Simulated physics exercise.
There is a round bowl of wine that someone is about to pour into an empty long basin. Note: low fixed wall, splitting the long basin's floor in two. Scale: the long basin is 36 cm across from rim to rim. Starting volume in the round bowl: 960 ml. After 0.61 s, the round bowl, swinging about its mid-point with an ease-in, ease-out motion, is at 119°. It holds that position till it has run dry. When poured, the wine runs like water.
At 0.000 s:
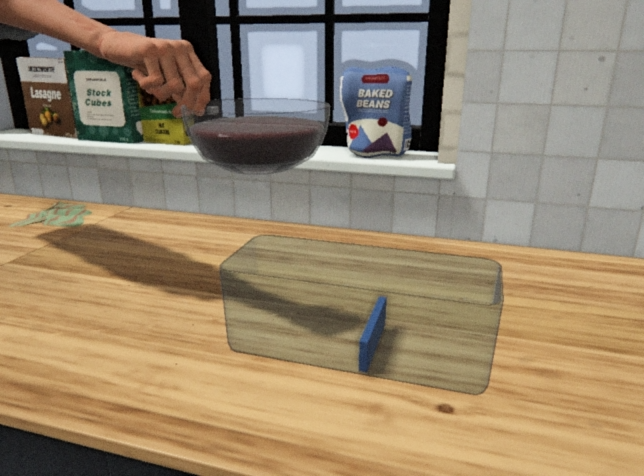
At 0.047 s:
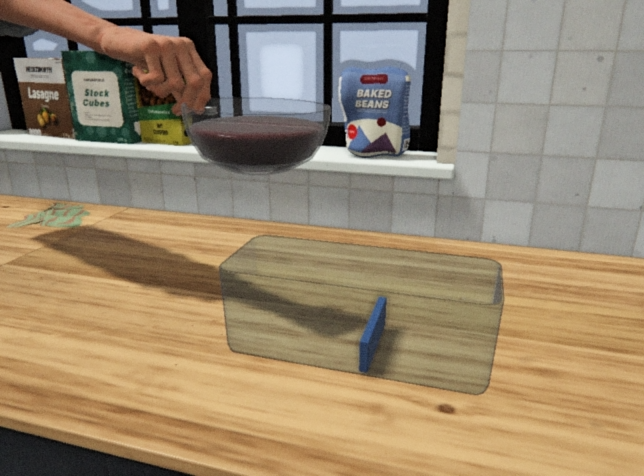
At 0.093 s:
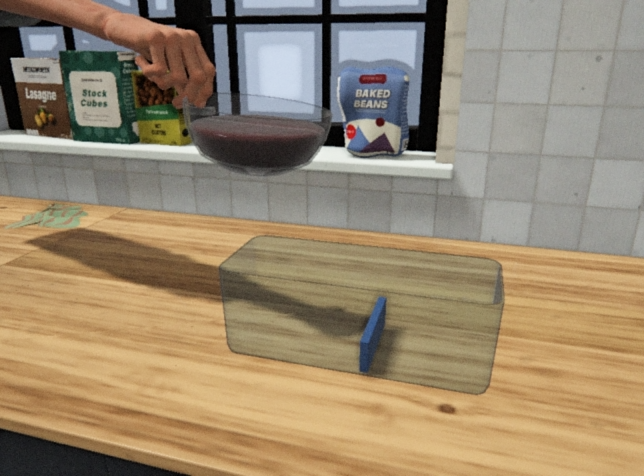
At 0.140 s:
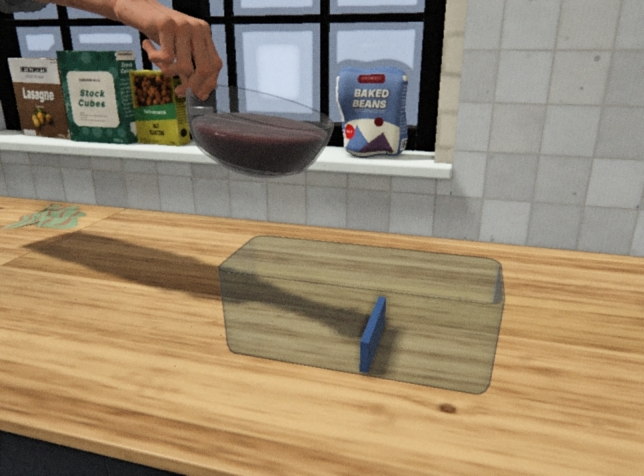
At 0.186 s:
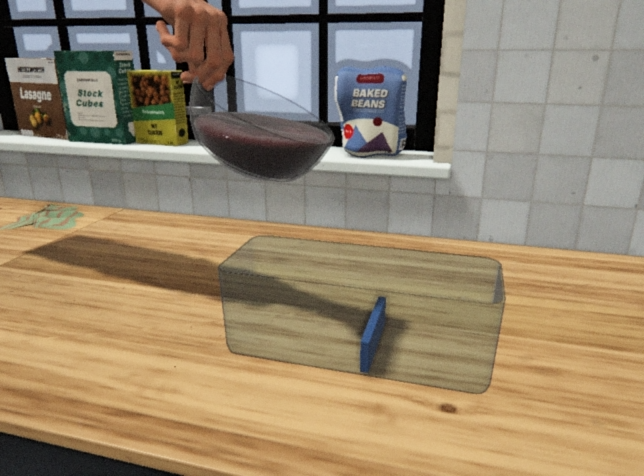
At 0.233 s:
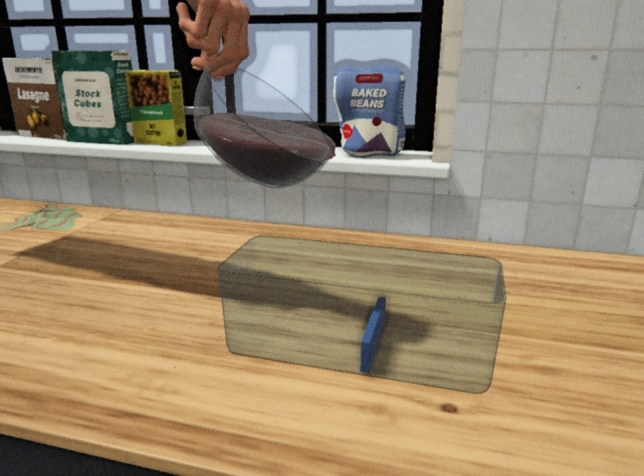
A hand reaching in from the upper left holds a clear round bowl of dark purple-red liquid above a wooden kitchen counter, seen from slightly above. Below sits a clear long basin with a low blue divider on its floor, while packets line the white windowsill behind. The bowl tilts slowly, then faster, its right side dipping as the hand rises and shifts right, the camera nearly still.
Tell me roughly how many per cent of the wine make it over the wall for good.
Roughly 27 per cent make it over.
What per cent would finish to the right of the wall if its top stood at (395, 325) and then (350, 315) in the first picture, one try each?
Around 25 and 50 percent, in that order.
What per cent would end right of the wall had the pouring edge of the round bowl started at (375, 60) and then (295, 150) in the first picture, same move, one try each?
55 in a hundred, followed by 25 in a hundred.
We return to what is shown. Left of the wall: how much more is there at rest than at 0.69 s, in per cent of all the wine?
It comes to near 1 per cent.
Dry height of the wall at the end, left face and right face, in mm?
Some 22 mm on the left and 34 mm on the right.
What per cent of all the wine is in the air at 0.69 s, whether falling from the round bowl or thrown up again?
Something like 12 per cent of the total.
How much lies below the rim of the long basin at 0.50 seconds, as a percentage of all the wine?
About 56%.
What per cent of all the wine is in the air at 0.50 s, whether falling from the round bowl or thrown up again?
Near 40 per cent of it all.
Then, 0.50 s in, the tilt is 109° and 4 per cent is still to pour, 41 is left of the wall and 14 right of it.
Then, 0.69 s in, the tilt is 119° and 0 per cent is still to pour, 62 is left of the wall and 22 right of it.
Then, 0.89 s in, the tilt is 119° and 0 per cent is still to pour, 61 is left of the wall and 26 right of it.
Then, 1.11 s in, the tilt is 119° and 0 per cent is still to pour, 63 is left of the wall and 27 right of it.
Finally, 63 per cent lies left of the wall, 27 right of it and 10 outside.
